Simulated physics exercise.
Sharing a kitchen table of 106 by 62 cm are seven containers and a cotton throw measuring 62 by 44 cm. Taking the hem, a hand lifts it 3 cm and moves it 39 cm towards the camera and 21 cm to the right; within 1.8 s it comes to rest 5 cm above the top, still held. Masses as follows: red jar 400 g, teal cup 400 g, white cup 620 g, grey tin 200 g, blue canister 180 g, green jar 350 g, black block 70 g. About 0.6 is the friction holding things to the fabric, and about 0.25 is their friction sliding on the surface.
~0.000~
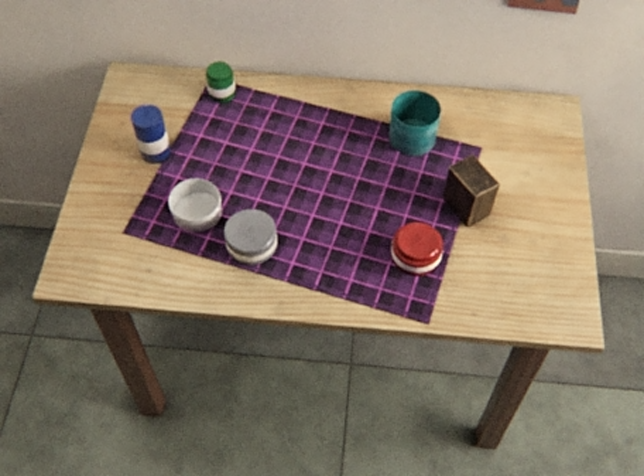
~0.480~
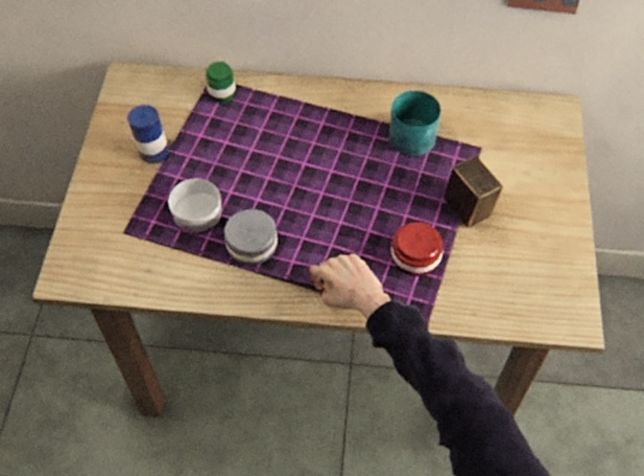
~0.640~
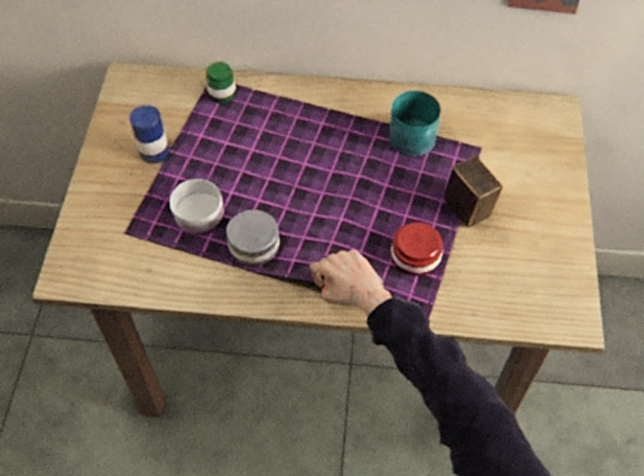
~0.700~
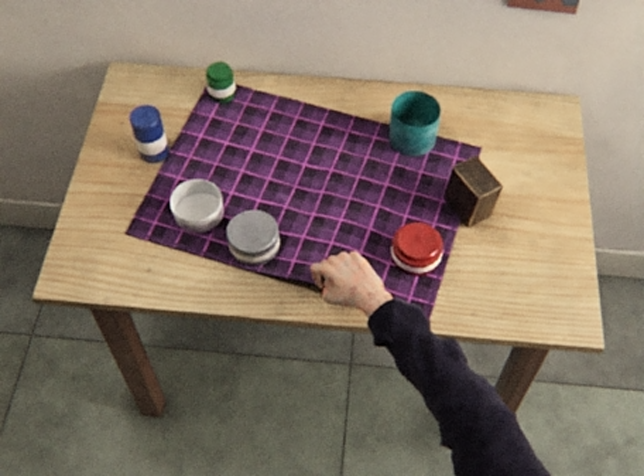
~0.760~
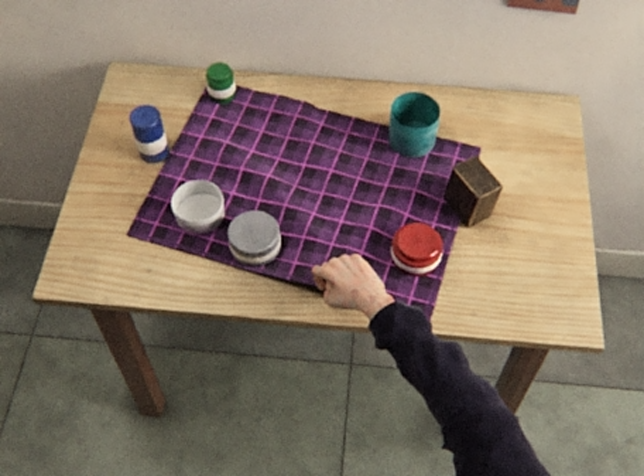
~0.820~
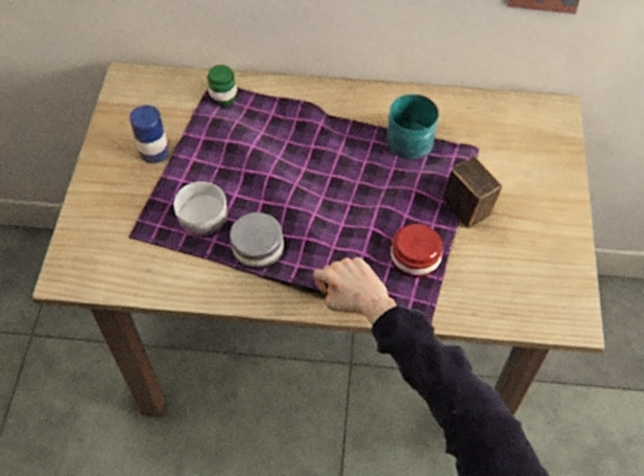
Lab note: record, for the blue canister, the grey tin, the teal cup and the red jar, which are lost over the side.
Outcome: I think the blue canister will hold out up there, I think the grey tin won't hold out up there, I think the teal cup will hold out up there, I think the red jar won't hold out up there.
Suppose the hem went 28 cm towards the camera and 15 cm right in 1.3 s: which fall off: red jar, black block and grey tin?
Outcome: Red jar leaves the top; black block is still there; grey tin leaves the top.
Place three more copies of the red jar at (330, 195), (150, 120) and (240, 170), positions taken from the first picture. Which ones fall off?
So it goes: The first one ends up off, the next is still up there, the last ends up off.
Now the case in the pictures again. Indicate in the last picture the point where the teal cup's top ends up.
Check near (409, 284) - that's where it comes to rest.
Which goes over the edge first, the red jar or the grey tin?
Red.
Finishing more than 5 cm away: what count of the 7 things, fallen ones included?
I make it 6.
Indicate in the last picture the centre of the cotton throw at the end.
It sits near (376, 399) in pixels.
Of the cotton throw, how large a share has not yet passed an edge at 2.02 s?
I'd say close to 35 per cent of it.
By 1.2 s, 95 % of the cotton throw is still over the top; grey tin 12 cm off its start, teal cup 10 cm off its start, red jar 6 cm off its start.
By 1.6 s, 70 % of the cotton throw is still over the top; grey tin 26 cm off its start, teal cup 23 cm off its start, red jar 21 cm off its start.
By 2.0 s, 35 % of the cotton throw is still over the top; red jar over the edge, grey tin over the edge, teal cup 37 cm off its start at (404, 262).
By 2.4 s, 25 % of the cotton throw is still over the top; grey tin over the edge, red jar over the edge, teal cup 41 cm off its start.
By 4.0 s, 20 % of the cotton throw is still over the top; grey tin over the edge, teal cup 41 cm off its start at (409, 284), red jar over the edge, blue canister 0 cm off its start at (145, 116).
